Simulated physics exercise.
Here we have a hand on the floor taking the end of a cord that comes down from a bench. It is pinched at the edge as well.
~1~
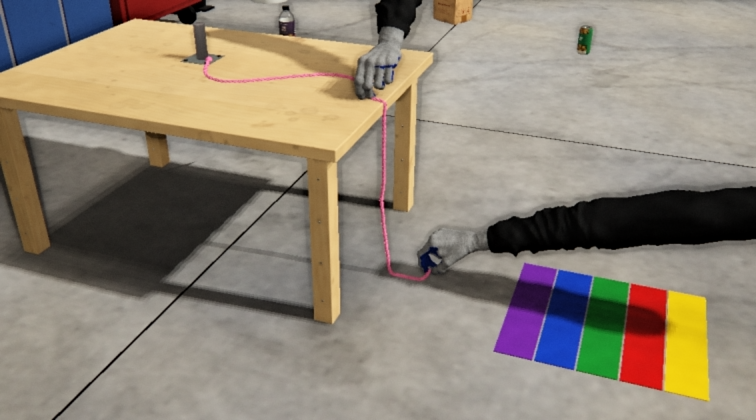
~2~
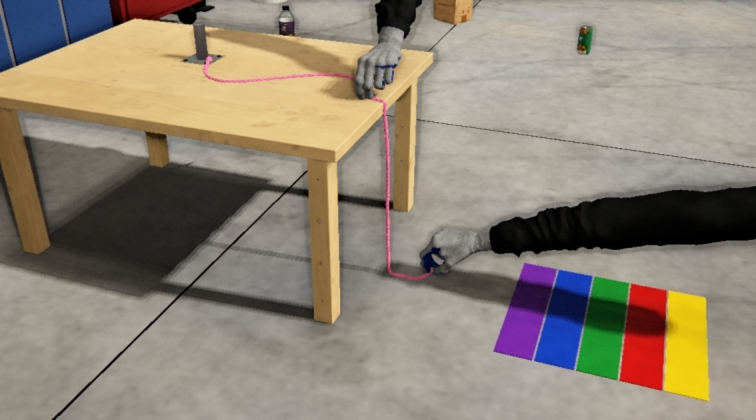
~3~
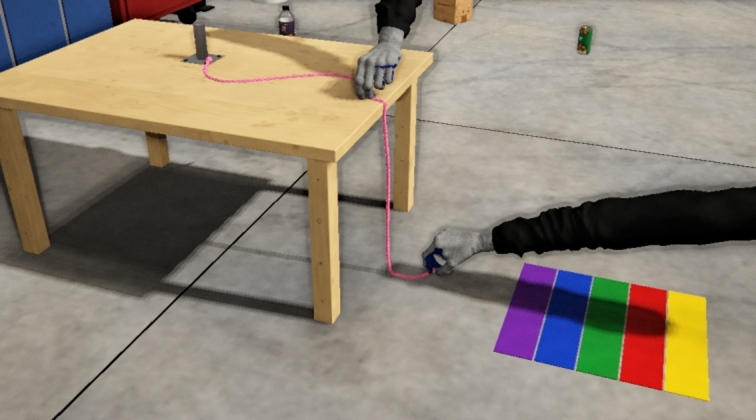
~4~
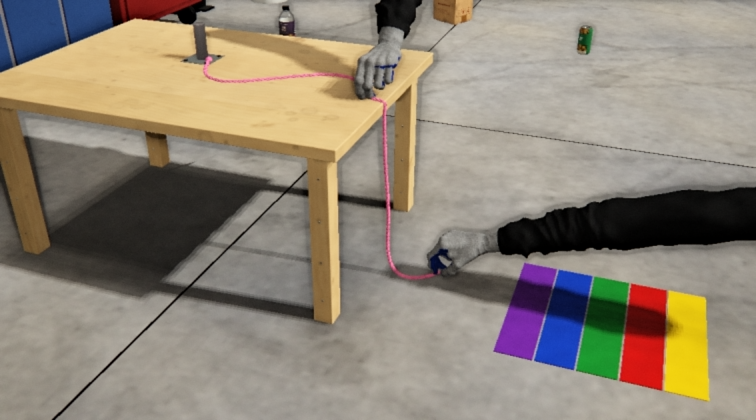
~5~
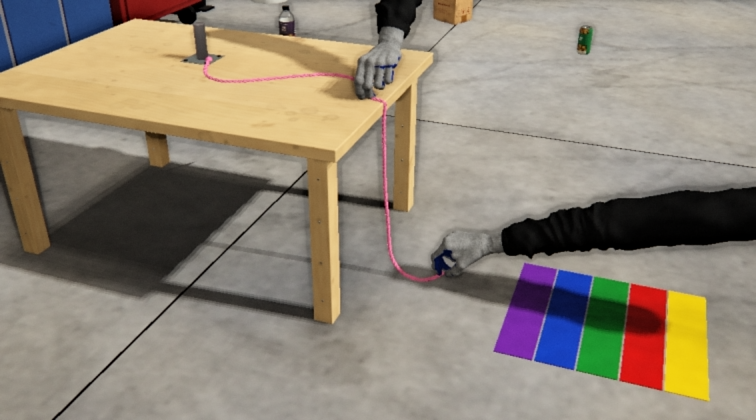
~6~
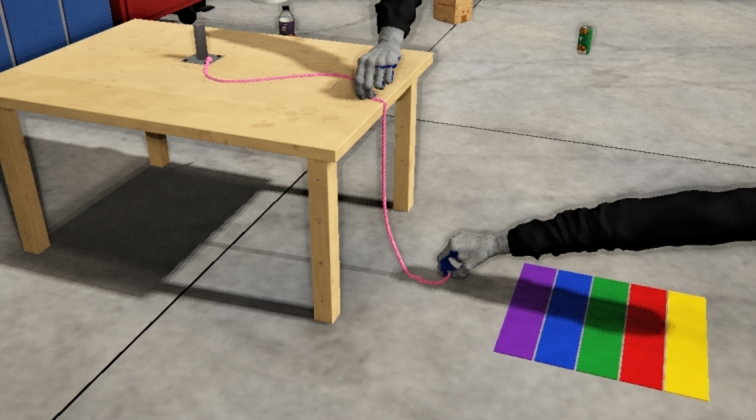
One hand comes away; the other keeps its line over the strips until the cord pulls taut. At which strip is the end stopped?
It halts on the red strip.
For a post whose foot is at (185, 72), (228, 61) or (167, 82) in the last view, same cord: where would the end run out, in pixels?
Near (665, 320), (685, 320) and (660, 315).
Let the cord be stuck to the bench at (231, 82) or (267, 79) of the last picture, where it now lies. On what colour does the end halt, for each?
It would be green; green.
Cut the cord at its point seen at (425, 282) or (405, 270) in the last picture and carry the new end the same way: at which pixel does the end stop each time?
About (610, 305) and (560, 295).
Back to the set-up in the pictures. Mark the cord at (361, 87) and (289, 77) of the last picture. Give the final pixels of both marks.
About (409, 116), and the other about (326, 83).
Soon after, end near (586, 302); over blue.
After that, end near (626, 310); over green.
At the stop, end near (652, 315); over red. Over red.
